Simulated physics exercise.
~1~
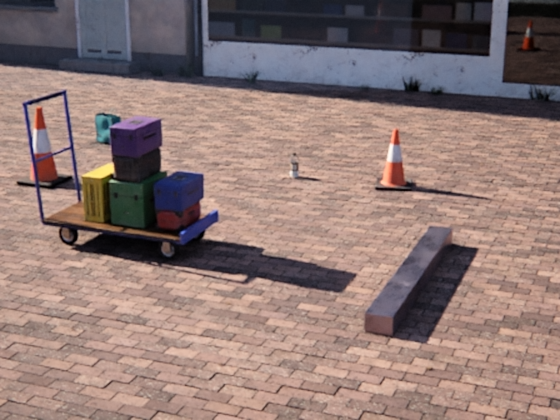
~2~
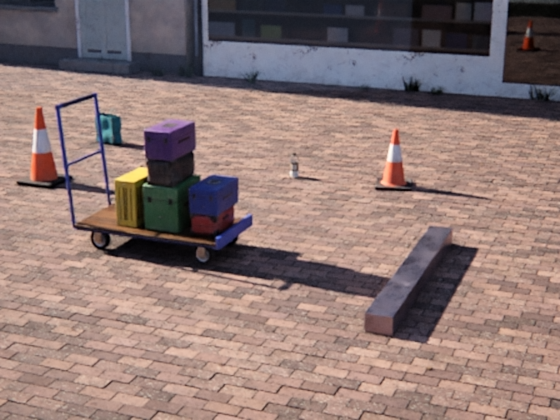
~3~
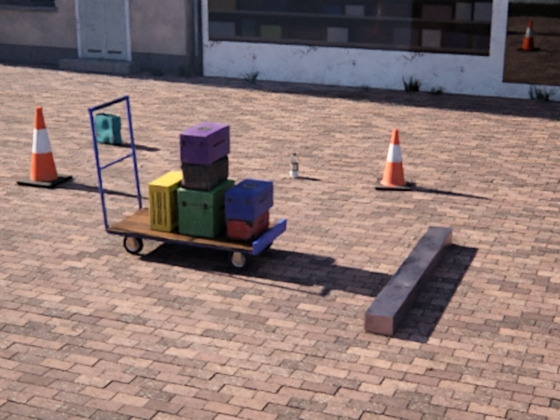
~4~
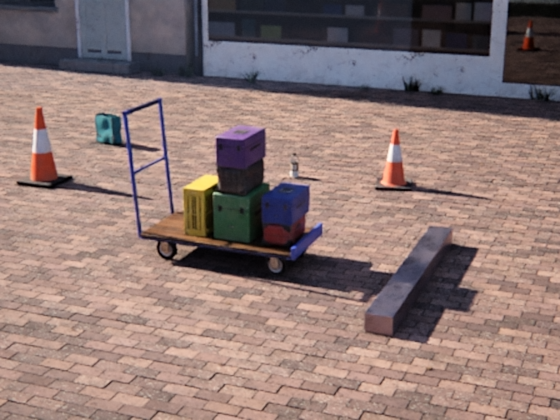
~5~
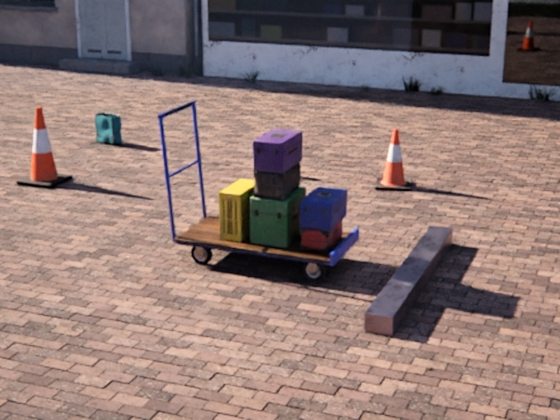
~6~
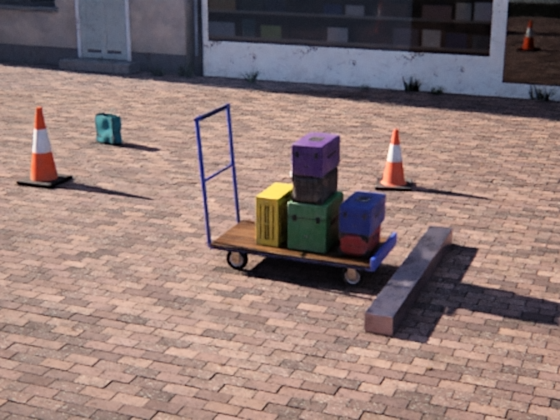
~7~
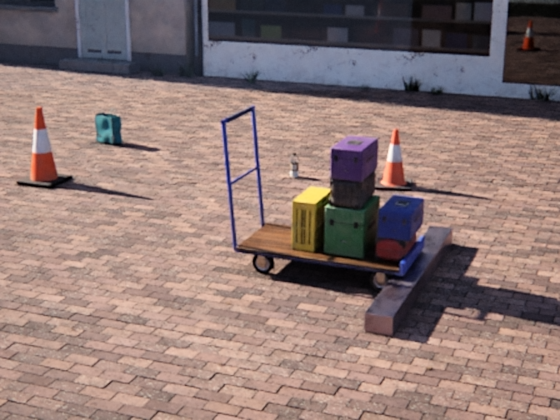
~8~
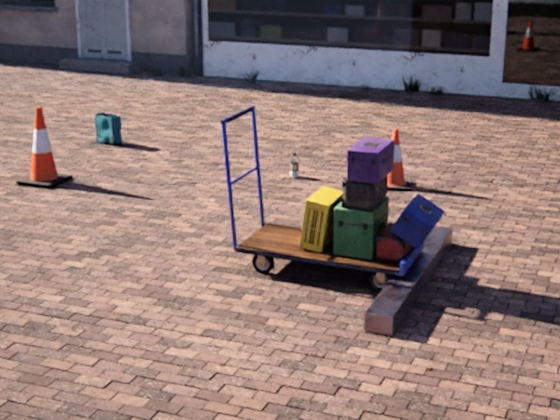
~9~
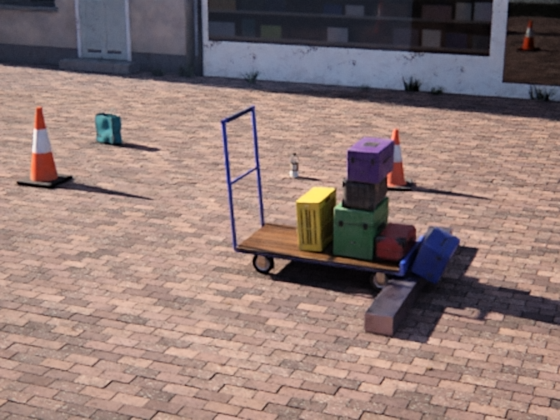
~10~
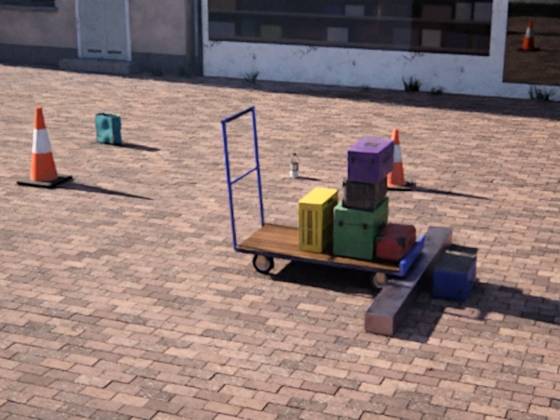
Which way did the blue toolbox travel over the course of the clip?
It travelled to the right, first riding on the trolley and then tumbling over the kerb.
